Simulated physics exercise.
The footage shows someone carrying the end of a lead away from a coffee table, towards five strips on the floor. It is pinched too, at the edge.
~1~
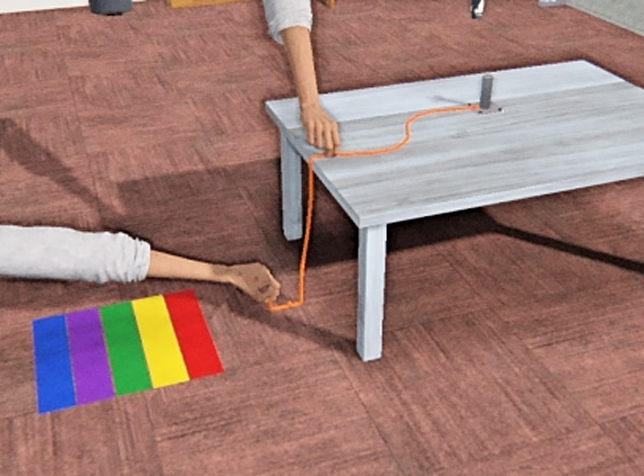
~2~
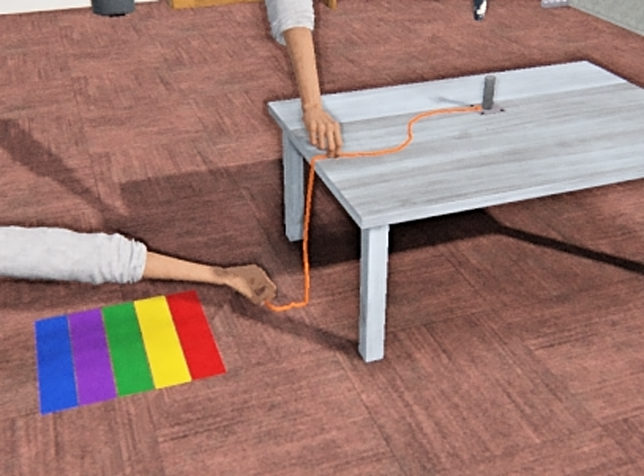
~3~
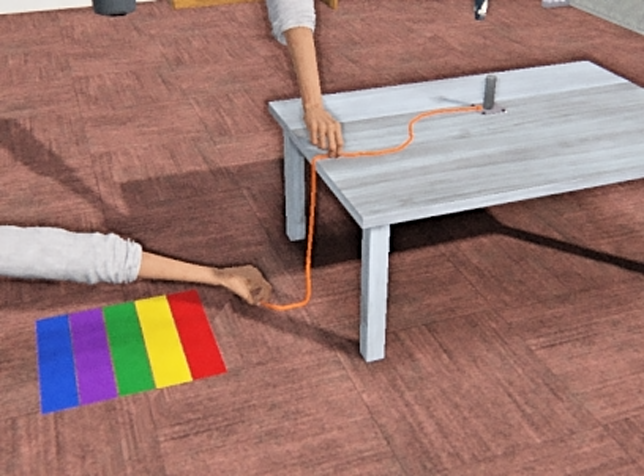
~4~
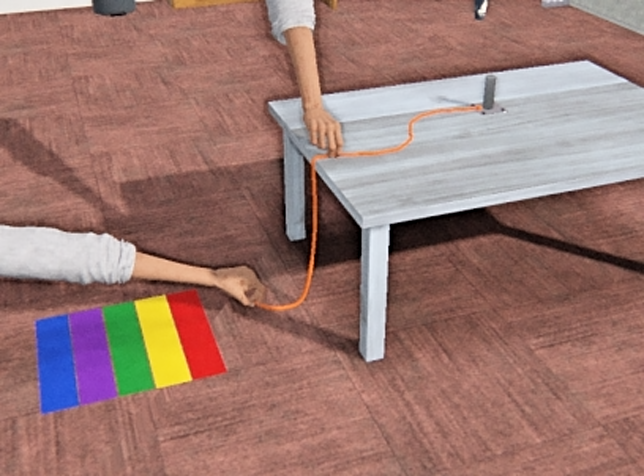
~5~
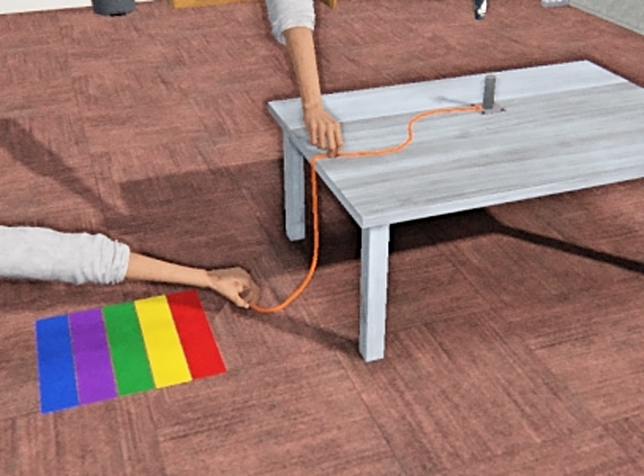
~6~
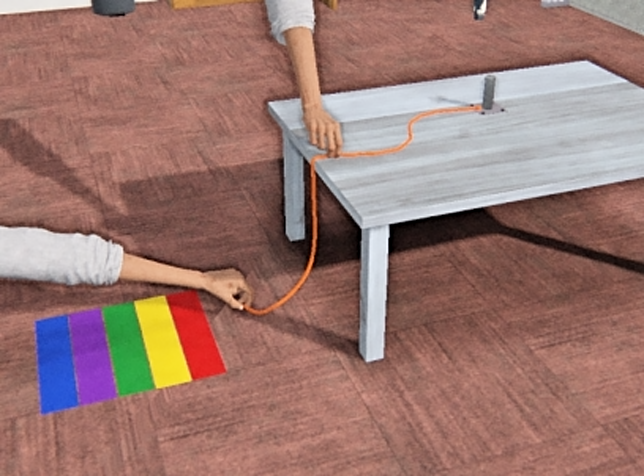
A hand low on the left draws the end of an orange cord slightly leftward, near five coloured strips on the floor, and the hanging part bows into a smoother curve while another hand pinches it at the coffee table's edge.
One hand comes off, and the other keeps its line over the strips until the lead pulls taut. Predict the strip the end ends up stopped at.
The end ends up at the green strip.
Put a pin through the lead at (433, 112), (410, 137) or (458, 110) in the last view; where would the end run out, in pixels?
In order of the tries: About (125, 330), then (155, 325), then (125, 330).
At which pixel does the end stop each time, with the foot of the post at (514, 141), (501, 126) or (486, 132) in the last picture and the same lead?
One per try, in order: (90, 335), (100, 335), (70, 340).
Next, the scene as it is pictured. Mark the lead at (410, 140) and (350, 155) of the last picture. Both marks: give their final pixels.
About (375, 137), and the other about (310, 157).
Early on, end near (177, 319); over red.
Midway, end near (142, 326); over yellow.
At the end of the slack, end near (122, 330); over green. It halts on the green strip.
